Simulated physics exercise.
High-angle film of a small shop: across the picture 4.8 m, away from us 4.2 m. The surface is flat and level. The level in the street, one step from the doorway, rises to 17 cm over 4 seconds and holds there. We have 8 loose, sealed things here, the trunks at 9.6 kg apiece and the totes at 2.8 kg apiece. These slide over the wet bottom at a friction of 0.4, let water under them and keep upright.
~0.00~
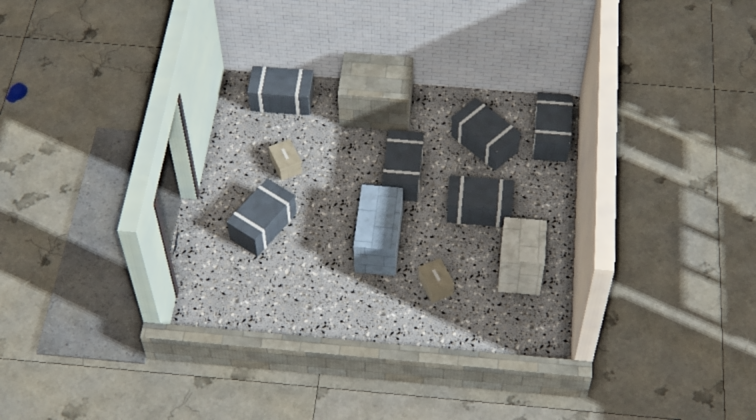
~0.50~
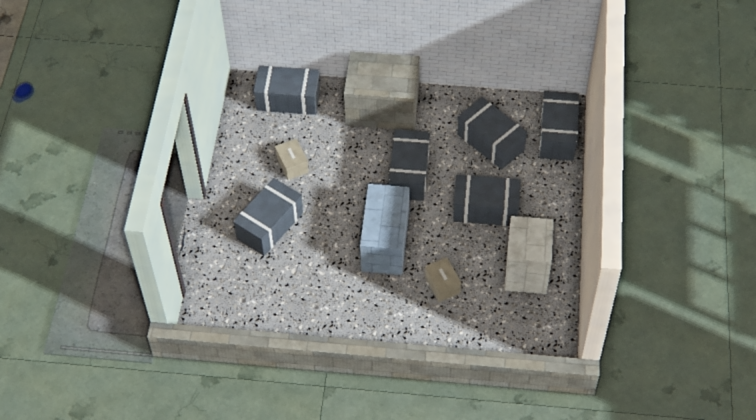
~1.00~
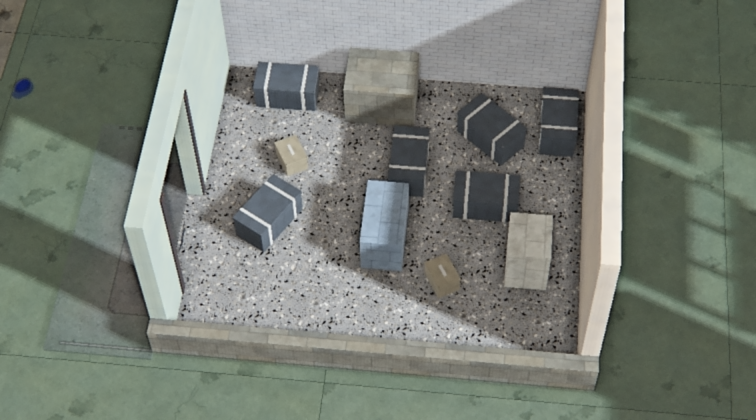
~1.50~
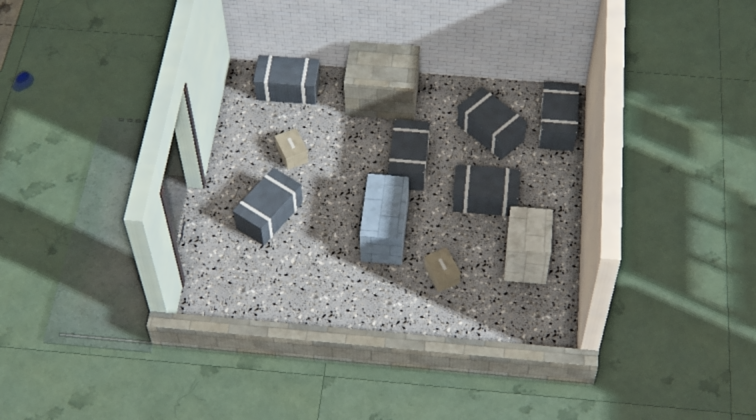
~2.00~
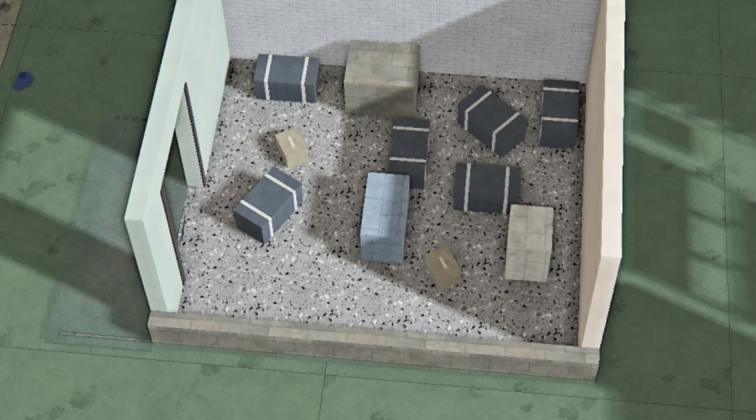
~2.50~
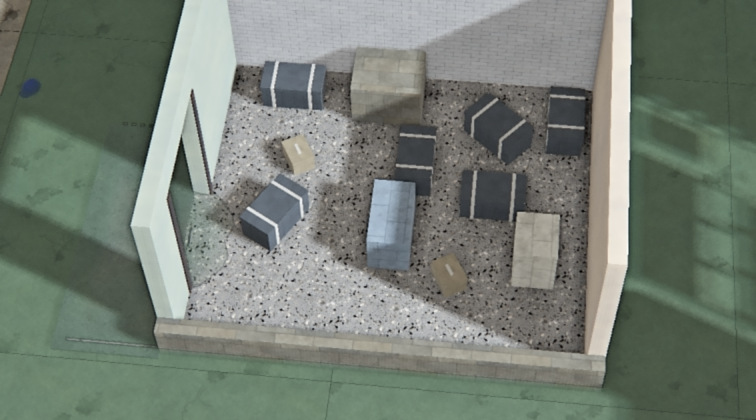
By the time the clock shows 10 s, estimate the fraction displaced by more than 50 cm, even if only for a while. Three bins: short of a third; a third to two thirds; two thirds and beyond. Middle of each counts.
The shifted amount is moderate, between a third and two thirds.
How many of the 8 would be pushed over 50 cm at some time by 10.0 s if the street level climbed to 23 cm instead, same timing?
So the tally would be 5.
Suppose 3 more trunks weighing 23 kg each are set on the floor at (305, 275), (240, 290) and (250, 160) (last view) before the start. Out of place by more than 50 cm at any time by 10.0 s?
First one crosses the line, second one crosses the line, third one stays inside the line.
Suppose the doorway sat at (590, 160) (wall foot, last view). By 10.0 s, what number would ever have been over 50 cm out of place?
The count would be 7.
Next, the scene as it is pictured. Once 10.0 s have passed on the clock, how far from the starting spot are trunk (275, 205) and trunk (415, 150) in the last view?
Respectively 350 and 140 centimetres.
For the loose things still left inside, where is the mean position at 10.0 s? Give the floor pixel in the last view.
Around (454, 153).
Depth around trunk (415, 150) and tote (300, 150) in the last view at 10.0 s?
Roughly 6 and 3 cm.
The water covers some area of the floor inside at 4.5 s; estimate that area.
Around 5.5 m2 of it.
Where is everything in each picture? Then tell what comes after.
In the first frame, a trunk at (486, 125), on the bottom; a tote at (285, 154), on the bottom; 0.0 m2 under water; 0 of 8 have shifted.
In the second frame, a trunk at (493, 124) rests on the ground; a tote at (291, 154) rests on the ground; 0.0 m2 under water; 0 of 8 have shifted.
In the third frame, a trunk at (492, 120) rests on the ground; a tote at (291, 150) rests on the ground; water covers 0.0 m2; 0 of 8 have shifted.
In the fourth frame, a trunk at (493, 114) rests on the ground; a tote at (291, 143) rests on the ground; water covers 0.0 m2; 0 of 8 have shifted.
In the fifth frame, a trunk at (493, 112) rests on the ground; a tote at (291, 142) rests on the ground; water covers 0.0 m2; 0 of 8 have shifted.
In the sixth frame, a trunk at (499, 119) rests on the ground; a tote at (298, 149), on the bottom; water covers 0.4 m2; 0 of 8 have shifted.
After 3.5 s 0 of 8 are over 50 cm from their spots; 0 afloat.
After 4.5 s 1 of 8 are over 50 cm from their spots; 0 afloat.
After 7.0 s 2 of 8 are over 50 cm from their spots; 2 afloat.
After 10.0 s 5 of 8 are over 50 cm from their spots, and 5 have been at some point; 8 afloat.
